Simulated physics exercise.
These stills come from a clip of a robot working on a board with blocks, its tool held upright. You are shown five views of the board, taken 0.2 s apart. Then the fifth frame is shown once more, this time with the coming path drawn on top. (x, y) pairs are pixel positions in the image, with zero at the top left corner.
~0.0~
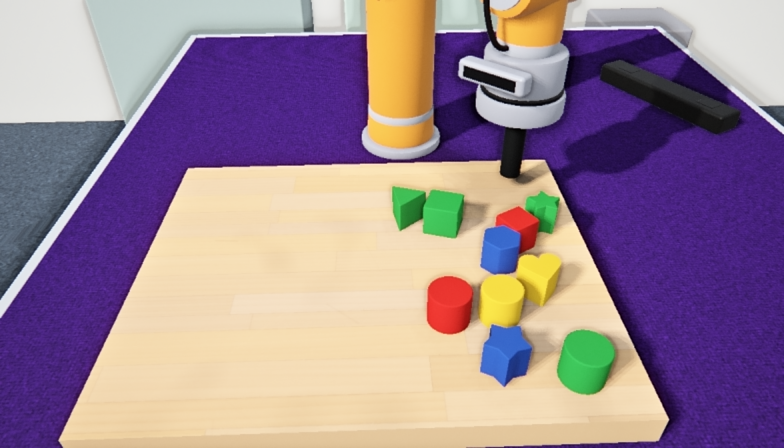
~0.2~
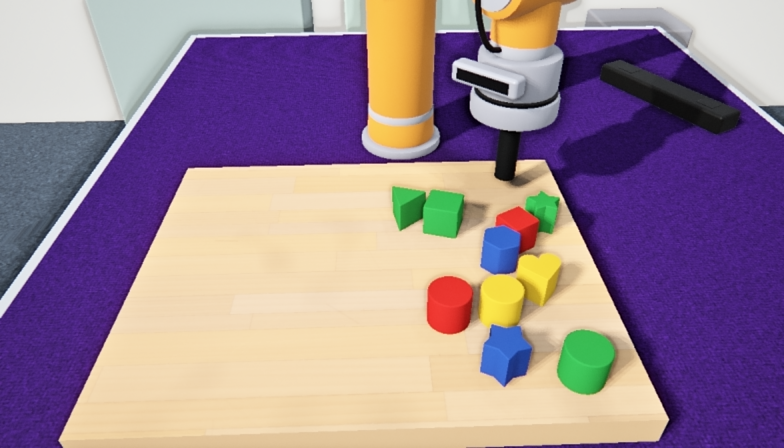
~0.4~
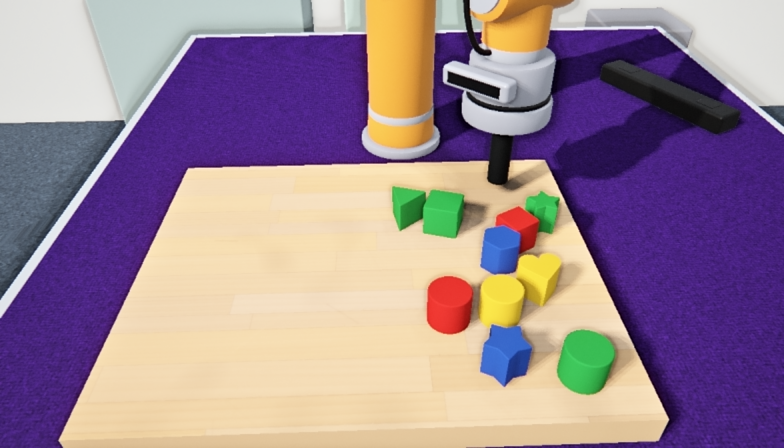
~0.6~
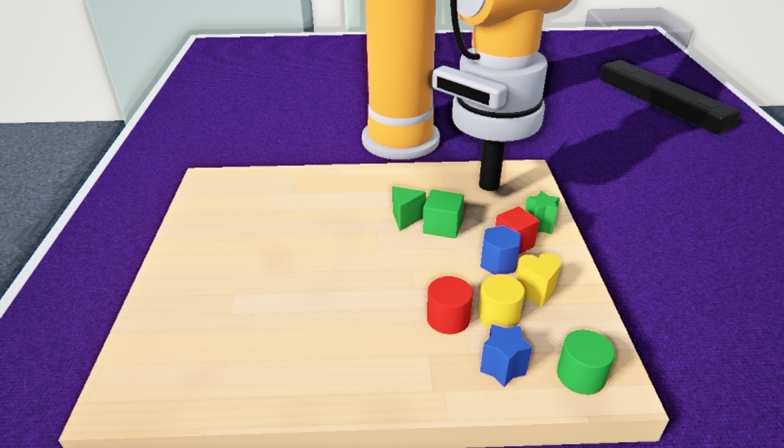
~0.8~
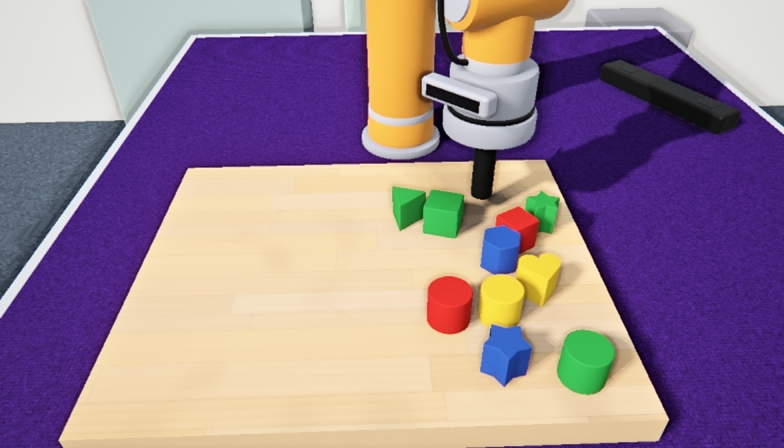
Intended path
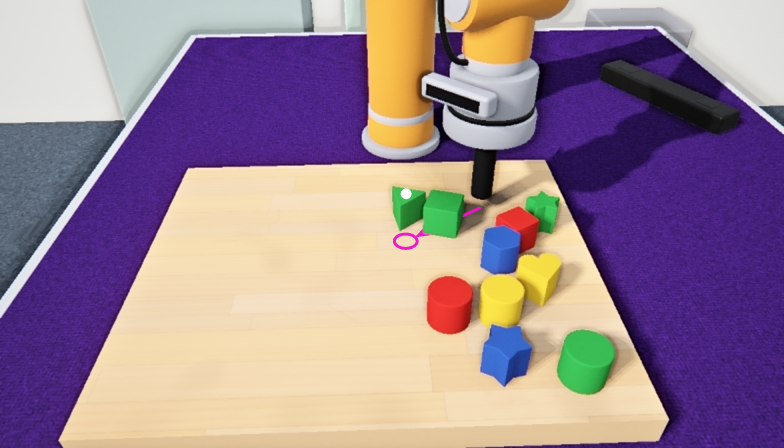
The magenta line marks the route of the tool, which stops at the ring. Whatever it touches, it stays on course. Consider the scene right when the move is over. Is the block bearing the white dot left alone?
Yes, that is what happens.
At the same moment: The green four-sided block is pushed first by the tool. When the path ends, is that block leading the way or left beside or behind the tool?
I'd say it is still being pushed.
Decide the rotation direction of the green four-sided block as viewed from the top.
The answer is clockwise.
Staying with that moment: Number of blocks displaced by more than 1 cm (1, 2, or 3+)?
Expect one.
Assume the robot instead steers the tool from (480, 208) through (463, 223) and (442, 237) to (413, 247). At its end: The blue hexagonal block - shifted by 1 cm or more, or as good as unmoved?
Once the tool is done, the blue hexagonal block remains in the old spot.
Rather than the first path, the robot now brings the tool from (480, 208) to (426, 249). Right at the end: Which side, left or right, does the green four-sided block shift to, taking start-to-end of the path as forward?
The shift goes right.
The drawn path runs in a line from (480, 208) to (406, 241); the dot is on the green triangle.
The first path, step by step. One third of the way, tool at (457, 205); green four-sided block at (435, 205), turned 10° clockwise.
Two thirds of the way, tool at (432, 216); green four-sided block at (411, 216), turned 20° clockwise.
At the end, tool at (406, 227); green triangle not moved; green four-sided block at (384, 228), turned 20° clockwise.
